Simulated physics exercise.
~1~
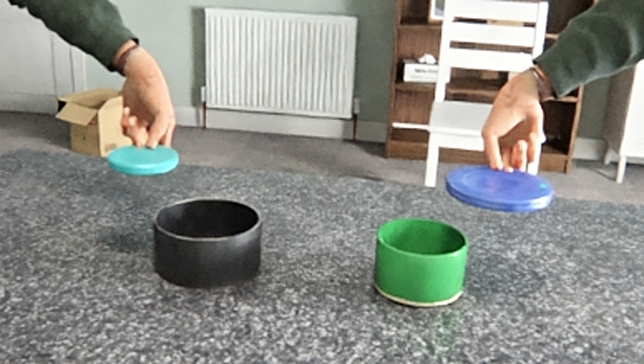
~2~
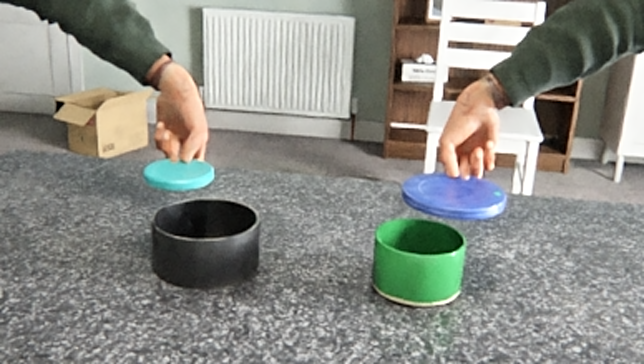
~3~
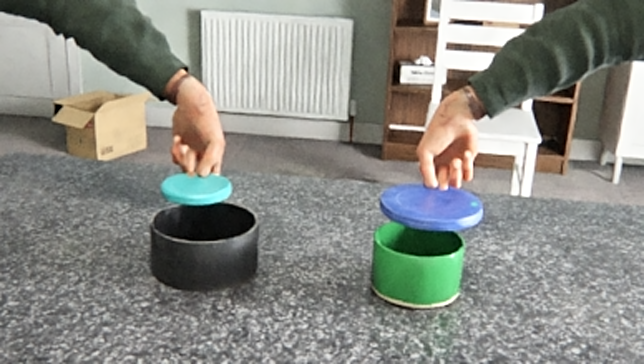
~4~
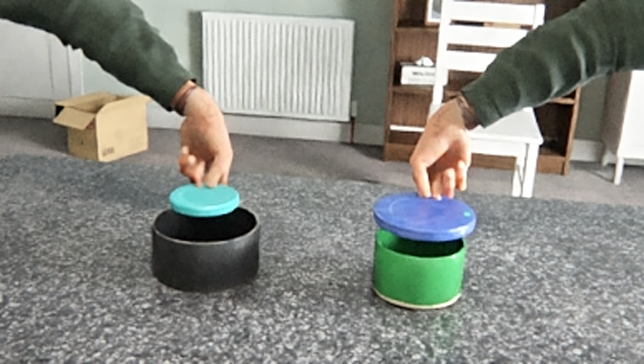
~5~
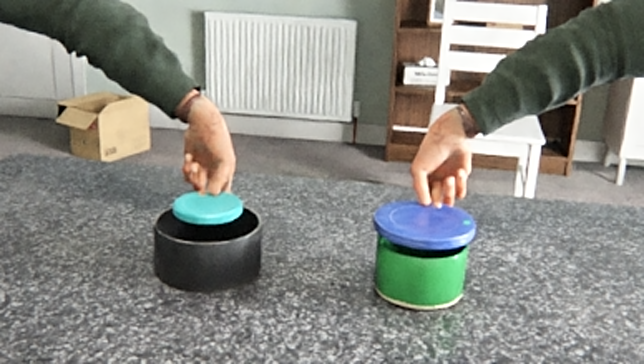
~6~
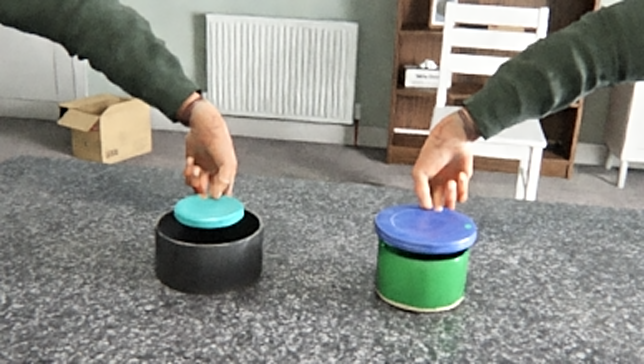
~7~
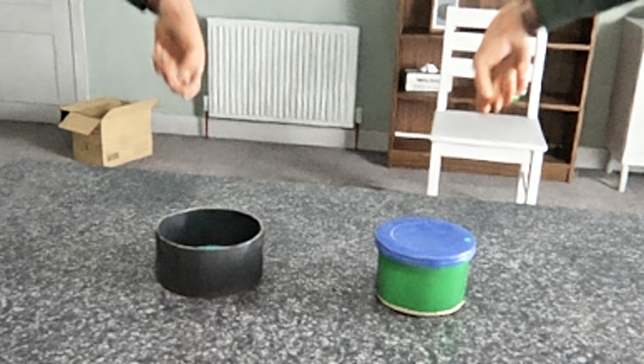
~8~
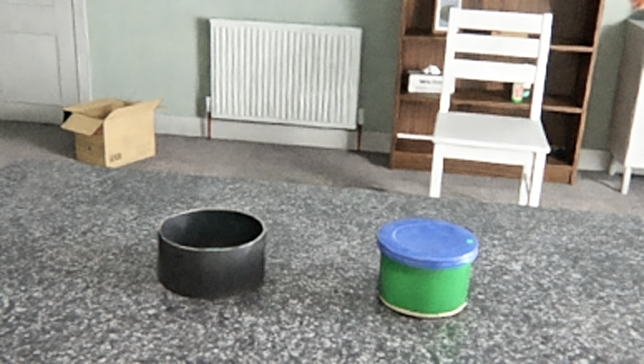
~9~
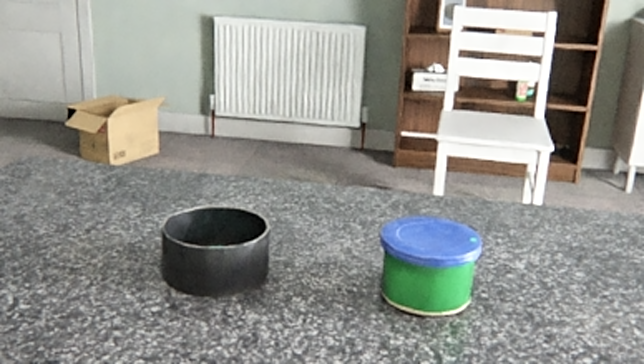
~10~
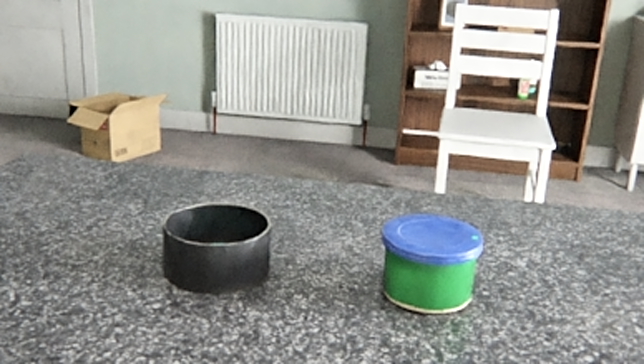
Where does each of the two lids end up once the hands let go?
The turquoise lid falls down inside the black container, while the blue lid rests on the rim of the green container.
